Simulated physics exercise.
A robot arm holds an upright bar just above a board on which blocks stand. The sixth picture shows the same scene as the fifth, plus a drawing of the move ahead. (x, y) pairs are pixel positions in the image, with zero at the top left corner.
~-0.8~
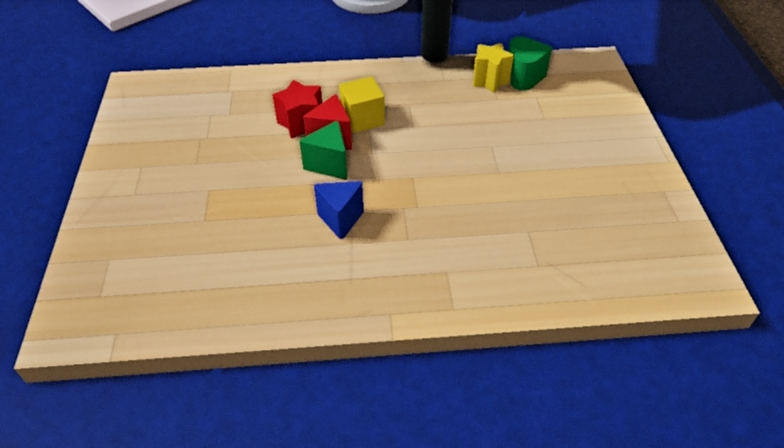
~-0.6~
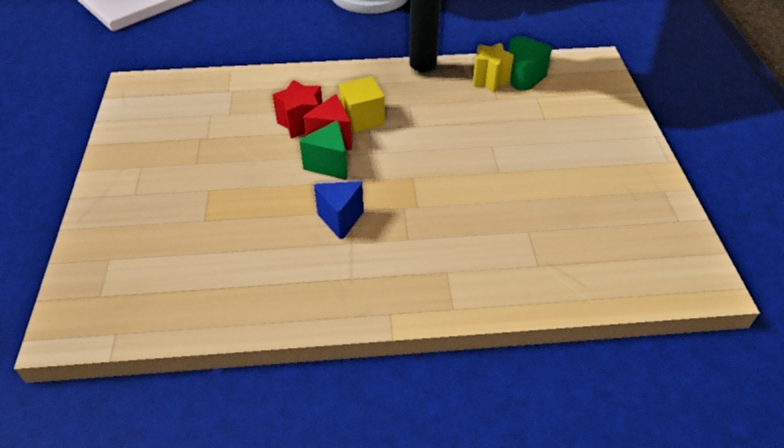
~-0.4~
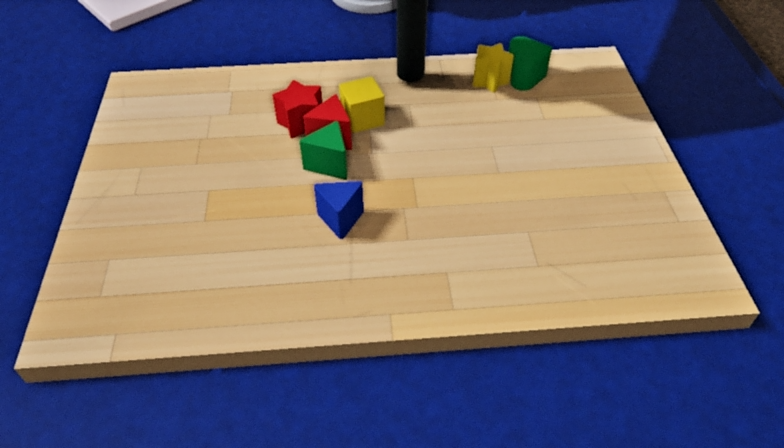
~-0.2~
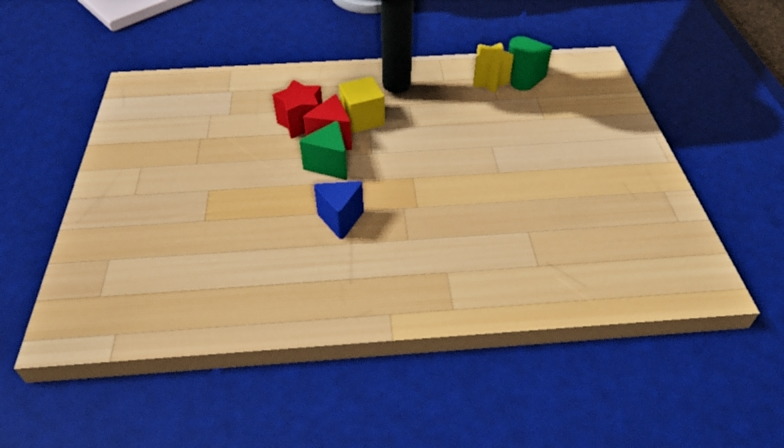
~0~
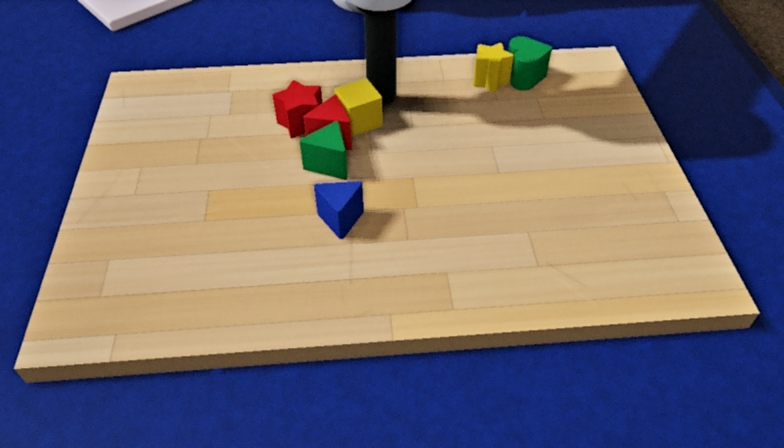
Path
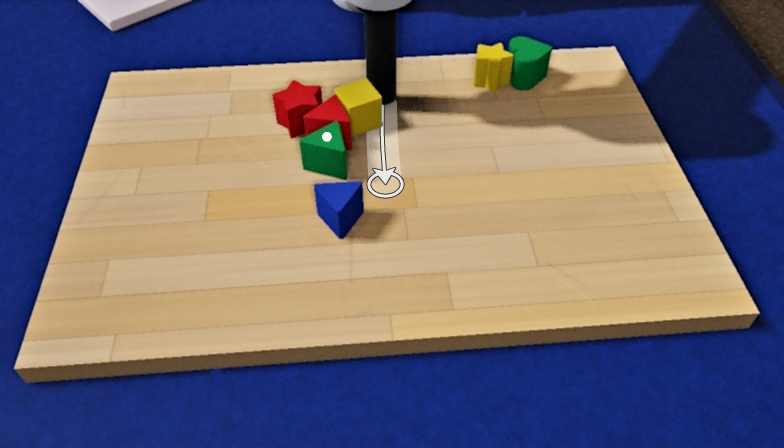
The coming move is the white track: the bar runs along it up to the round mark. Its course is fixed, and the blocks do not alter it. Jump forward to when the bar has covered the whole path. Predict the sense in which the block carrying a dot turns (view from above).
Turns anticlockwise.
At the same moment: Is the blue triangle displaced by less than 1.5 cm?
Yes, that is how it ends up.
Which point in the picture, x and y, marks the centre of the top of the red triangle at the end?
I expect it at (312, 117).
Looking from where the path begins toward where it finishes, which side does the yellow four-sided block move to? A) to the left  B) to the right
Option B.
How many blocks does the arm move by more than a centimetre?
Three or more move.
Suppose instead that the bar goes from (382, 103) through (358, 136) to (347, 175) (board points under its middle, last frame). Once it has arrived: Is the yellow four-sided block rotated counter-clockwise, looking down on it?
No, that is not how it ends up.
The line goes in a line from (382, 103) to (386, 184); the dot is on the green triangle.
The first path, step by step. One third of the way, bar (382, 122); green triangle (321, 145), turned 20° anticlockwise; red triangle (317, 116); yellow four-sided block (348, 104), turned 10° clockwise.
Two thirds of the way, bar (383, 148); green triangle (319, 147), turned 30° anticlockwise; red triangle (312, 117), turned 15° clockwise; yellow four-sided block (346, 108), turned 20° clockwise.
At the end, bar (385, 178); green triangle (319, 147), turned 30° anticlockwise; red triangle (312, 117), turned 15° clockwise; blue triangle unmoved; yellow four-sided block (346, 108), turned 20° clockwise.
